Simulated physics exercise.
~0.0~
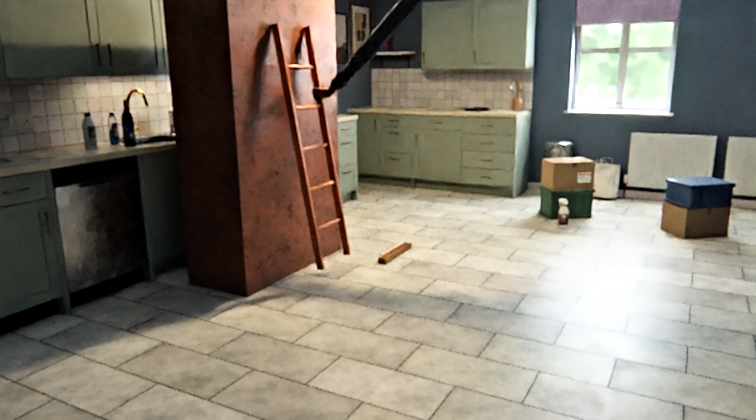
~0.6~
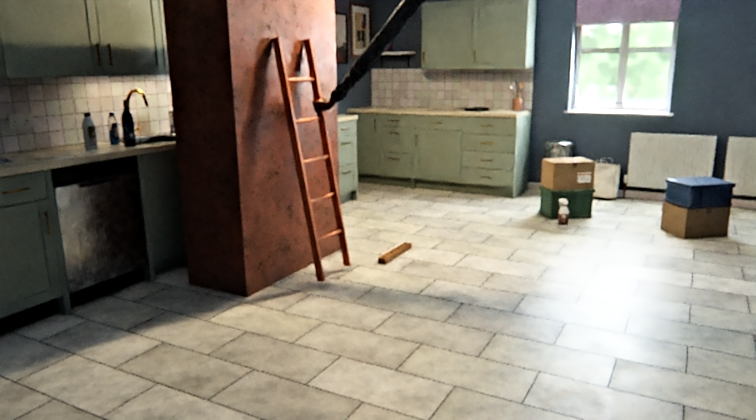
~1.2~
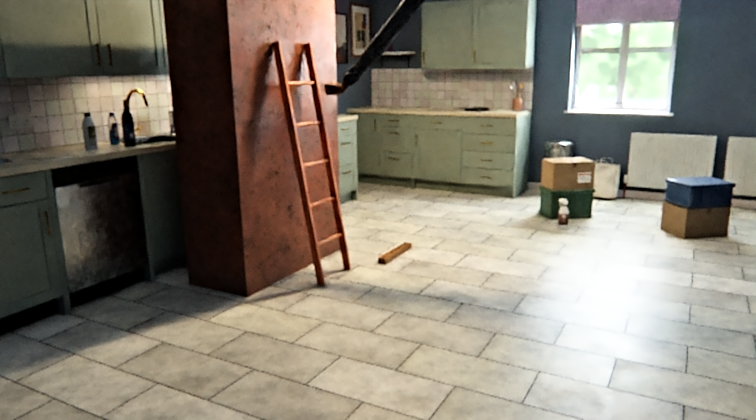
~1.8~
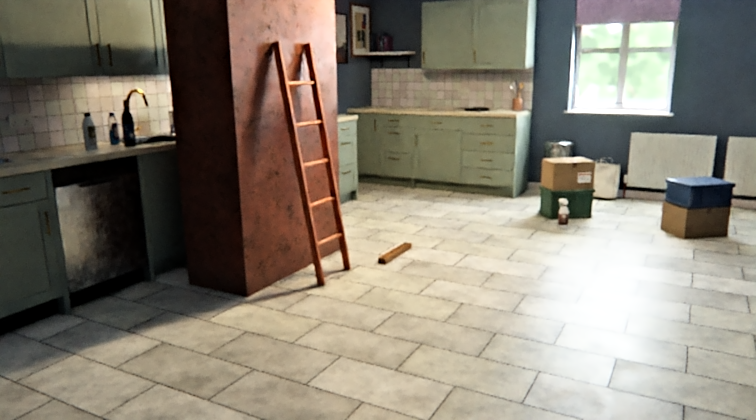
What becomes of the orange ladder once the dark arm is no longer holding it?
It stays up, still leaning at a slant against the rust-brown cupboard, and its feet do not slide away.
